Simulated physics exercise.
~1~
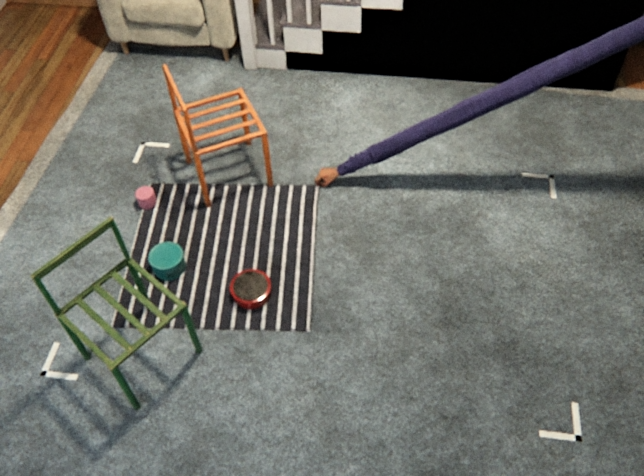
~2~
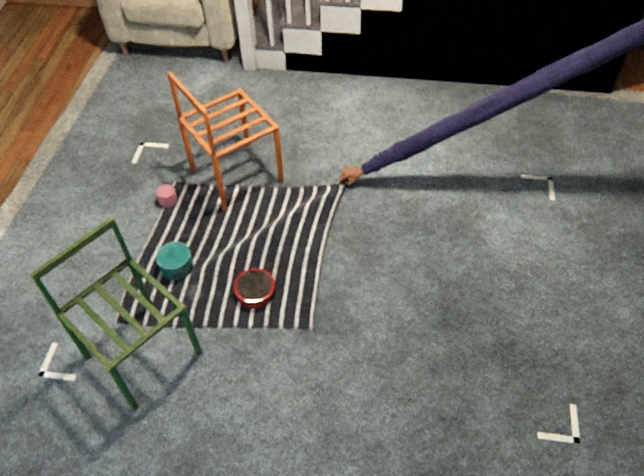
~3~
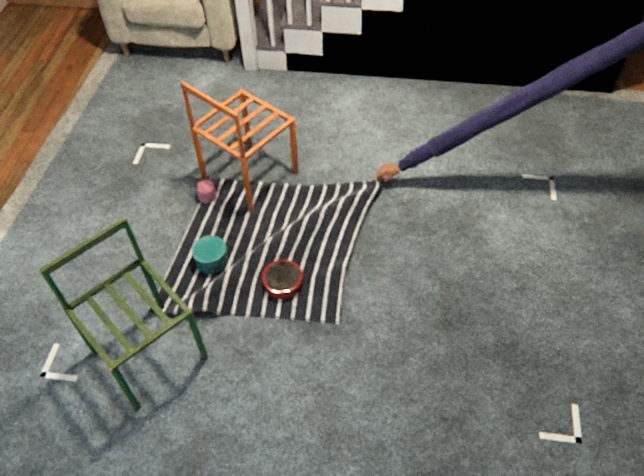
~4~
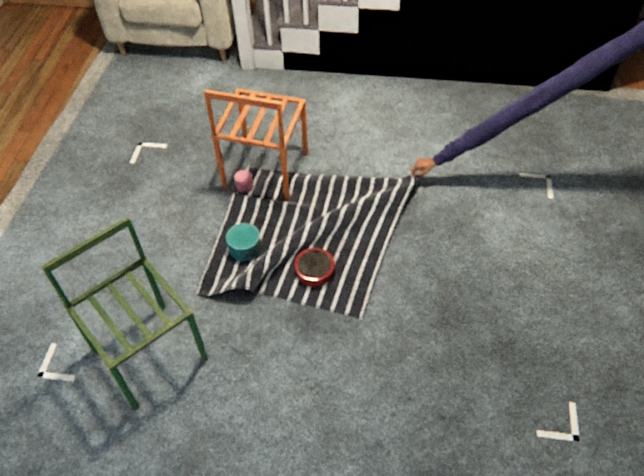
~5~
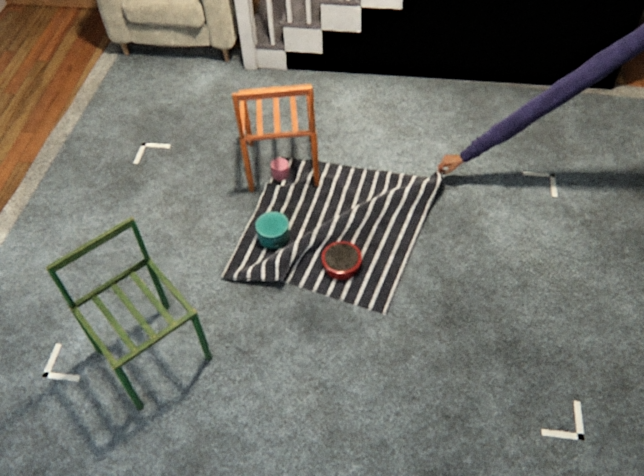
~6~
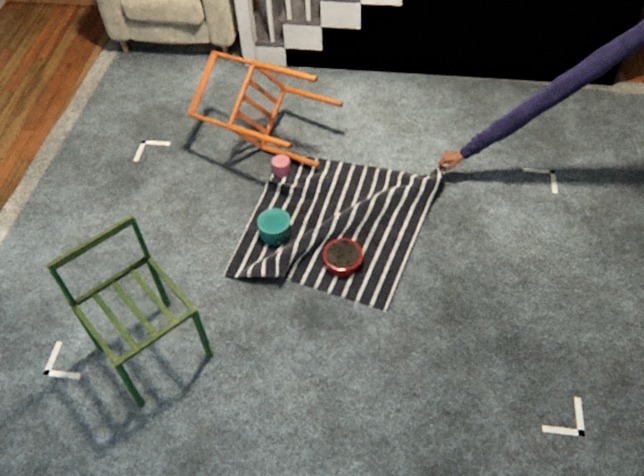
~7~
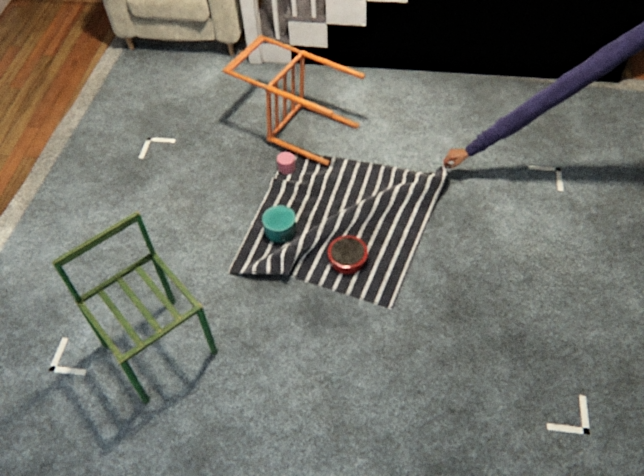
Striped cloth dragged right by a purple-sleeved arm, carrying a pink tub, teal bin and red pot, as an orange chair topples over.
